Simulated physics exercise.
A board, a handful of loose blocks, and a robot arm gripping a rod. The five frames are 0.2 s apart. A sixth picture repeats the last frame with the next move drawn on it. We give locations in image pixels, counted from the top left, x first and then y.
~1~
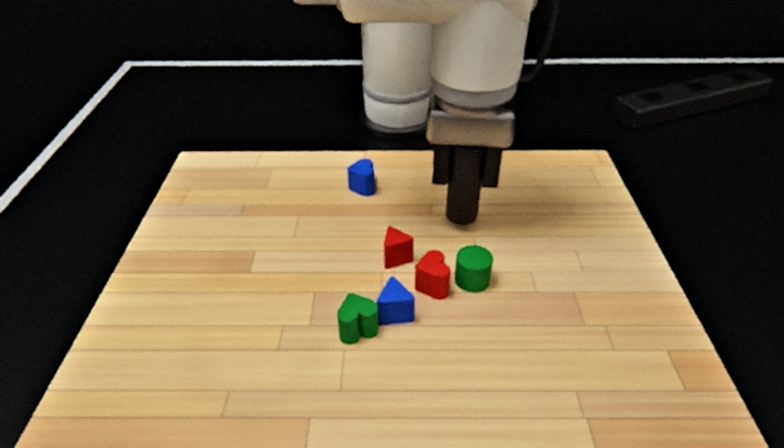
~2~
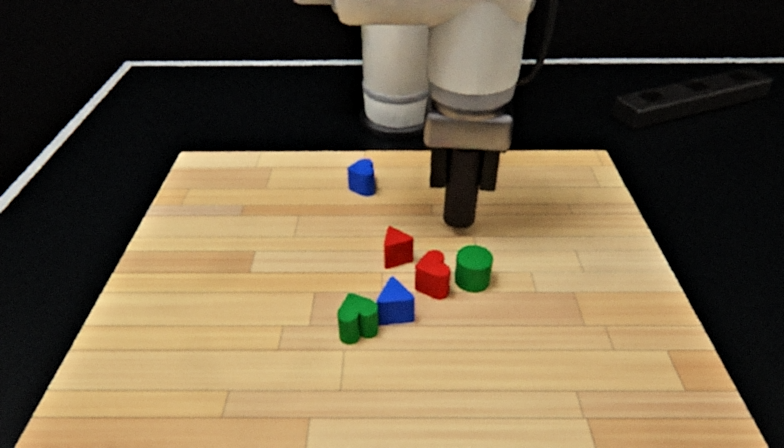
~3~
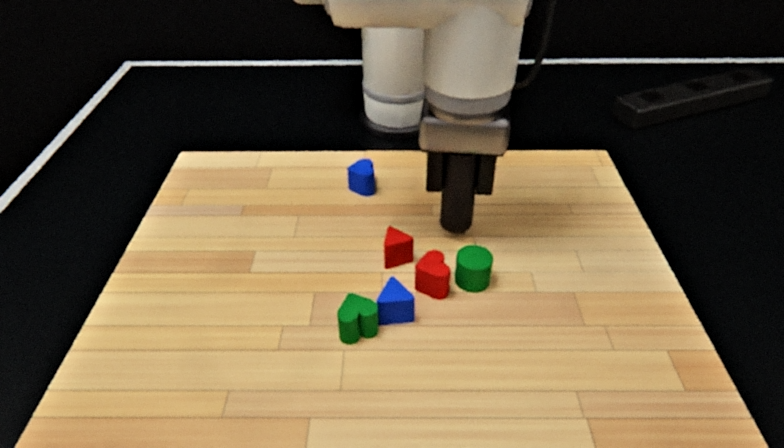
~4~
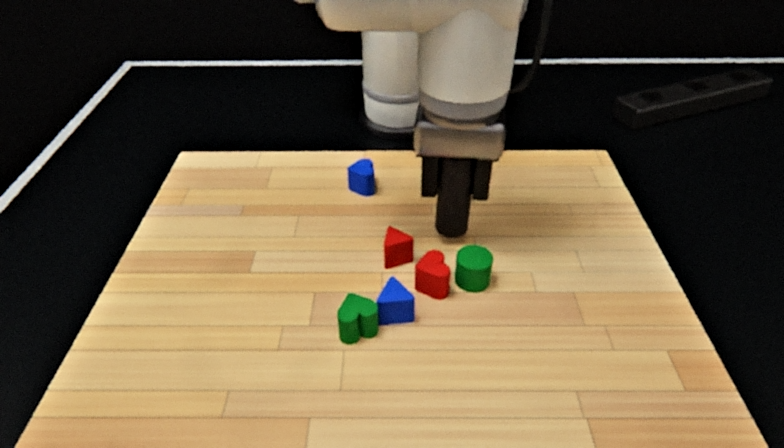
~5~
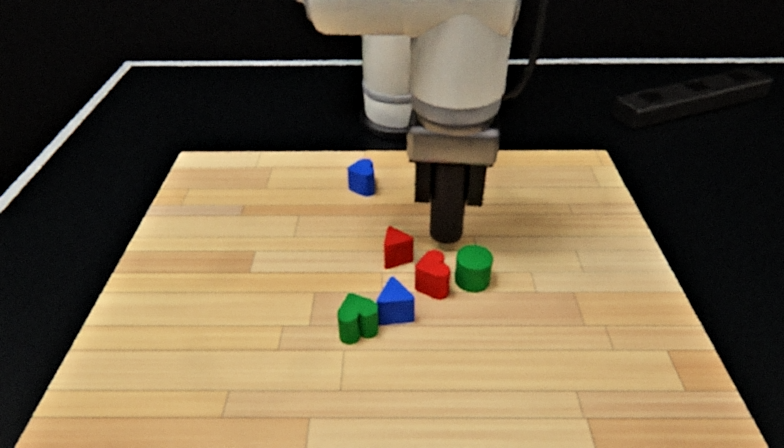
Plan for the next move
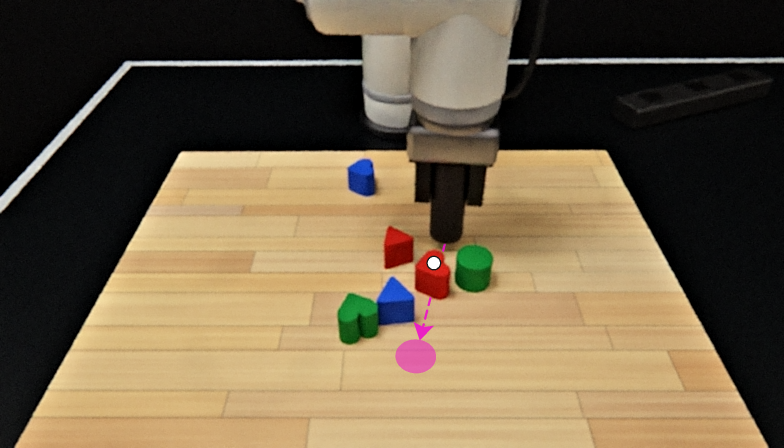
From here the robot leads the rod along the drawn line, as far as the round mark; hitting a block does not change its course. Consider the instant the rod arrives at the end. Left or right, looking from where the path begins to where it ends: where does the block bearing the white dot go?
Left side.
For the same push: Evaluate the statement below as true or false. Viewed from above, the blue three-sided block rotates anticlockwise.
Verdict: False.
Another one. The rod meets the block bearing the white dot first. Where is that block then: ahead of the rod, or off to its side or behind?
Prediction: Still leading.
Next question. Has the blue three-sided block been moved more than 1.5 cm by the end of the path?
My answer is no.
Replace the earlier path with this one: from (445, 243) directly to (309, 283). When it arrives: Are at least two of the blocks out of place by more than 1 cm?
No.
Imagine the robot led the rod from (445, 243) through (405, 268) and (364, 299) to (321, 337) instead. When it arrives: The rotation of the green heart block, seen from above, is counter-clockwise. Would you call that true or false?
Verdict: True.
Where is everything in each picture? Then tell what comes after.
Rod tip at (461, 215); block tops, blue three-sided block at (395, 291); red heart block at (434, 263); green circle at (475, 257), in the first picture.
Rod at (459, 219); blocks unchanged, in the second picture.
Rod at (456, 223); blocks unchanged, in the third picture.
Rod at (451, 228); blocks unchanged, in the fourth picture.
Rod at (446, 233); blue three-sided block at (395, 291); red heart block at (434, 263); green circle at (475, 257), in the fifth picture.
Path on the board, from (445, 243) directly to (416, 356); the dot is on the red heart block.
What follows on the original path. One third of the way, rod at (437, 267); red heart block at (429, 280).
Two thirds of the way, rod at (427, 303); blue three-sided block at (393, 297), turned 35° clockwise; red heart block at (425, 321), turned 15° anticlockwise.
At the end, rod at (416, 347); blue three-sided block at (391, 299), turned 50° clockwise; red heart block at (427, 367), turned 55° anticlockwise; green circle in place.
